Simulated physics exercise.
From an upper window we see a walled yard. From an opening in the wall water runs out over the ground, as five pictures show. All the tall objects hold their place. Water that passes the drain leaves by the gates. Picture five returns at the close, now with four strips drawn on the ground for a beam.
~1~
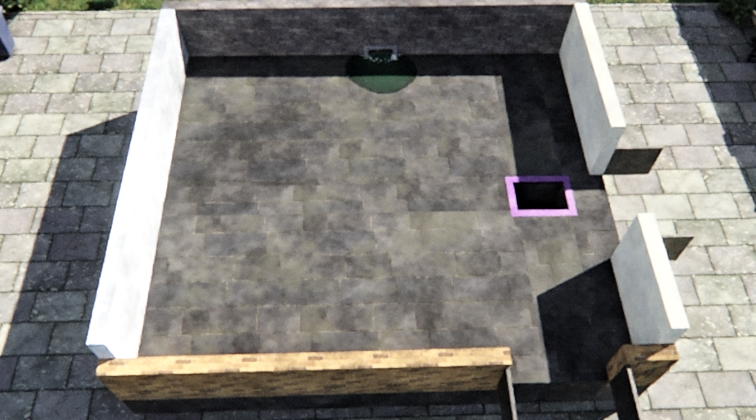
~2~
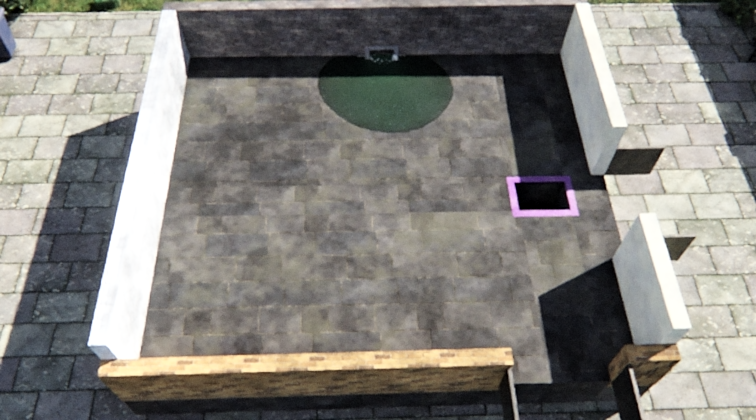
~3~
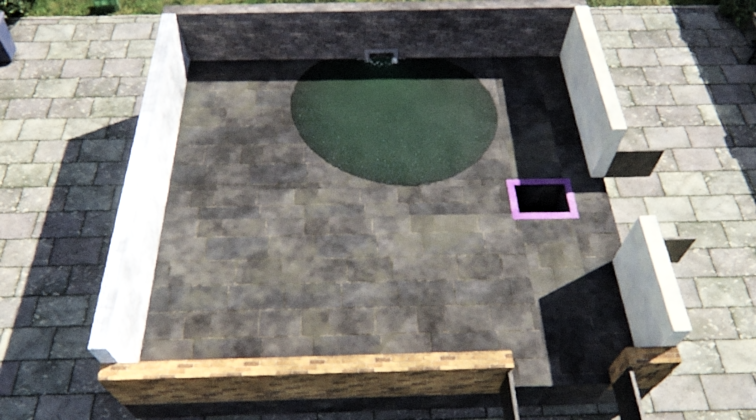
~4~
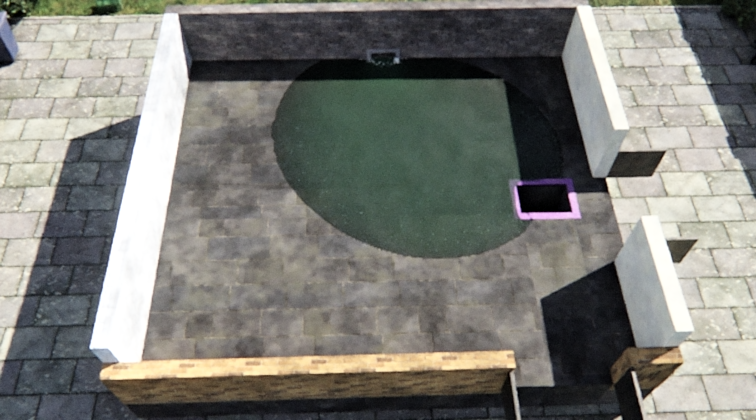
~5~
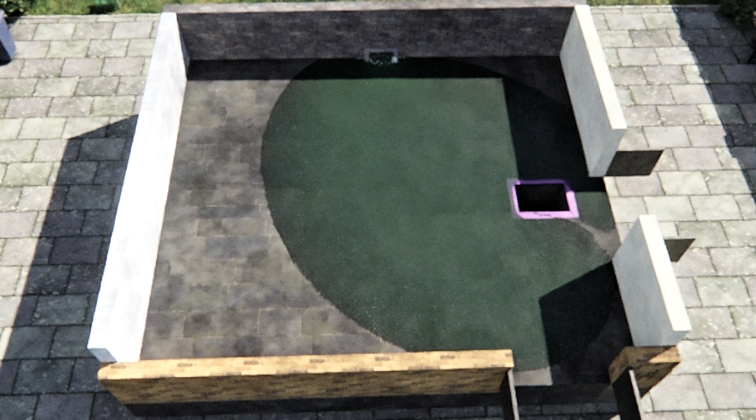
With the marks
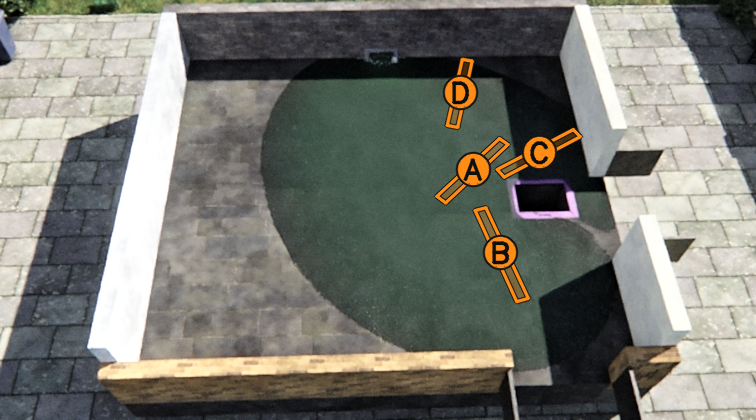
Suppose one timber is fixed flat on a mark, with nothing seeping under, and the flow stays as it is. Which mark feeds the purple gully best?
B works best here.
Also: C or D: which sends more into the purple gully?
D.
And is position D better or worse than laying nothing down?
Worse.
On the marked copy, A from (441, 199) to (503, 141); B from (480, 209) to (522, 299); C from (500, 173) to (576, 133); D from (452, 126) to (467, 60).
With A, about 14 % of the stream goes into the purple gully, about 85 % out by the gates.
With B, about 26 % of the stream goes into the purple gully, about 73 % out by the gates.
With C, about 7 % of the stream goes into the purple gully, about 90 % out by the gates.
With D, about 12 % of the stream goes into the purple gully, about 88 % out by the gates.
